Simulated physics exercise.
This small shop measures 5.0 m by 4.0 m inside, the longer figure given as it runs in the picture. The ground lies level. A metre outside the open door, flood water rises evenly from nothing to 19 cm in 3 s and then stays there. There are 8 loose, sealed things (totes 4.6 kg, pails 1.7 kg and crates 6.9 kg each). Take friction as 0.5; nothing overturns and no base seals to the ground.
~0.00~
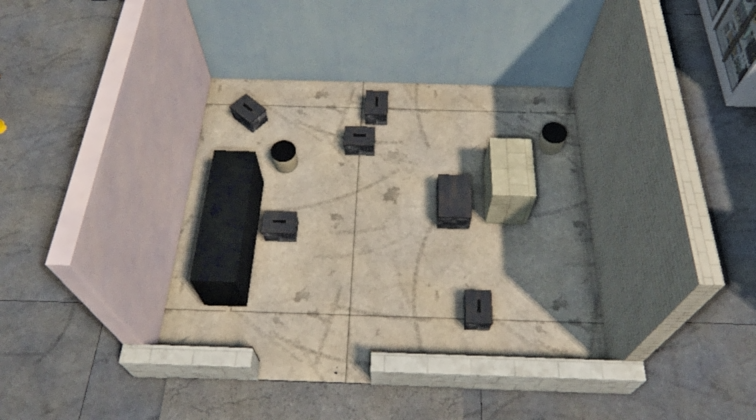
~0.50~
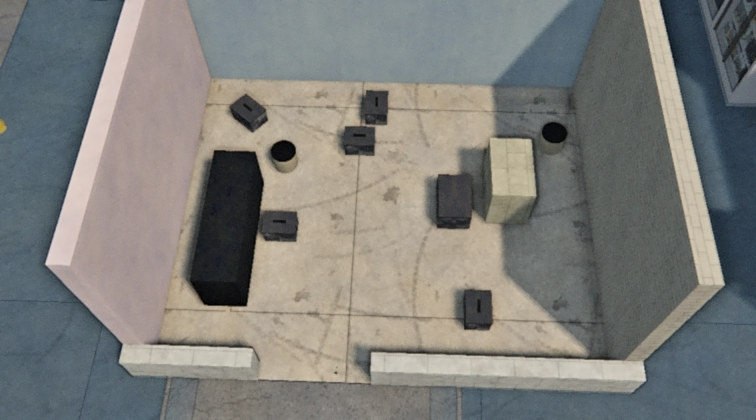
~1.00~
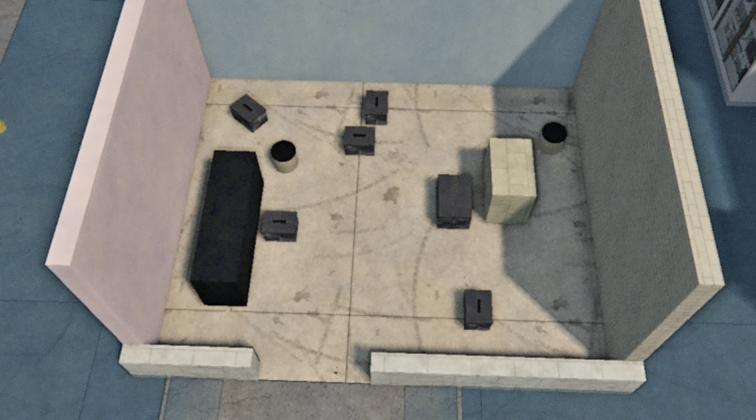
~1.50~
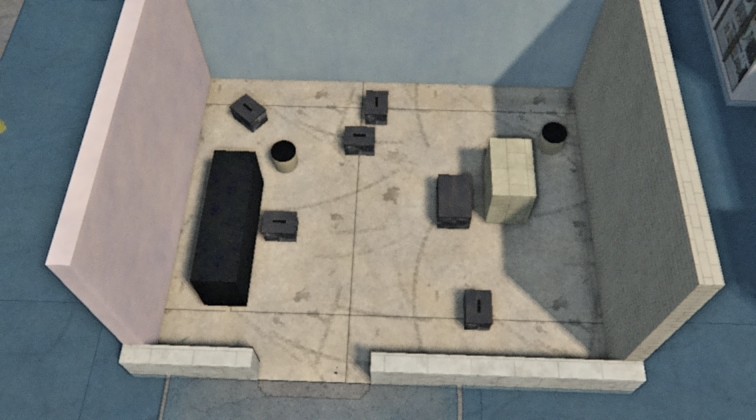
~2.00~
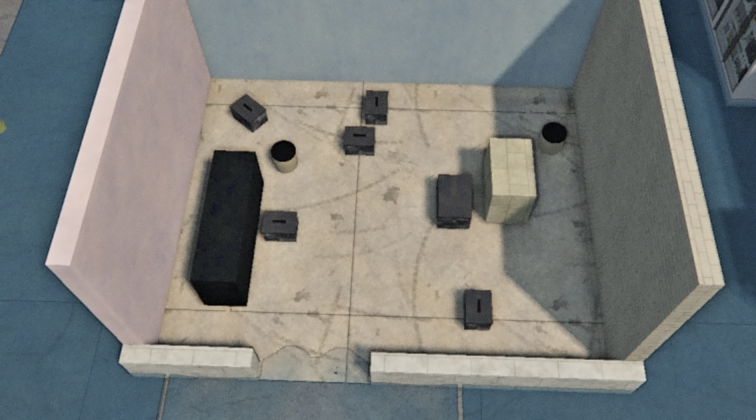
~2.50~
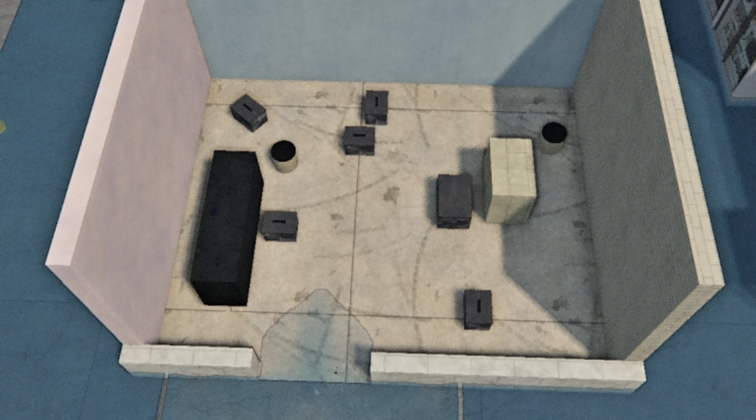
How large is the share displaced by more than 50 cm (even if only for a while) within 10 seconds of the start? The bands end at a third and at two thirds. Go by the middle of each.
It is two thirds or above.
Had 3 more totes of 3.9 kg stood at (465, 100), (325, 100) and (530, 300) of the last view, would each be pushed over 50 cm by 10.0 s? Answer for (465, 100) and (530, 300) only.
In turn: Over, less.
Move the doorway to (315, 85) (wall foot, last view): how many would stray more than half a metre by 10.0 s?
Then 5.
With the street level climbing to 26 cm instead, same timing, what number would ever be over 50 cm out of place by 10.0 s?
Then 7.
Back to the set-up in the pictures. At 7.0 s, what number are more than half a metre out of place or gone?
I count 4.
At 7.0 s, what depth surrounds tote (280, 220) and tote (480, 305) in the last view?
About 8 and 1 cm.
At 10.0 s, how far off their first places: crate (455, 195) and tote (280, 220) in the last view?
In that order: 80 cm, 200 cm.
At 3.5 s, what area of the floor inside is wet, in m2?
Some 3.5 m2.
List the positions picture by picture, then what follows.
In the first picture, a tote at (479, 306), on the bottom; a pail at (555, 132), on the bottom; water covers 0.0 m2; 0 of 8 have shifted.
In the second picture, a tote at (479, 306) rests on the ground; a pail at (555, 132), on the bottom; water covers 0.0 m2; 0 of 8 have shifted.
In the third picture, a tote at (479, 306), on the bottom; a pail at (555, 132), on the bottom; water covers 0.0 m2; 0 of 8 have shifted.
In the fourth picture, a tote at (479, 306) rests on the ground; a pail at (555, 132) rests on the ground; water covers 0.0 m2; 0 of 8 have shifted.
In the fifth picture, a tote at (479, 306) rests on the ground; a pail at (555, 132) rests on the ground; water covers 0.1 m2; 0 of 8 have shifted.
In the sixth picture, a tote at (479, 306) rests on the ground; a pail at (555, 132), on the bottom; water covers 0.7 m2; 0 of 8 have shifted.
After 3.5 s 0 of 8 are over 50 cm from their spots; 0 afloat.
After 4.5 s 1 of 8 are over 50 cm from their spots; 1 afloat.
After 7.0 s 4 of 8 are over 50 cm from their spots; 4 afloat.
After 10.0 s 7 of 8 are over 50 cm from their spots, and 7 have been at some point; 7 afloat.
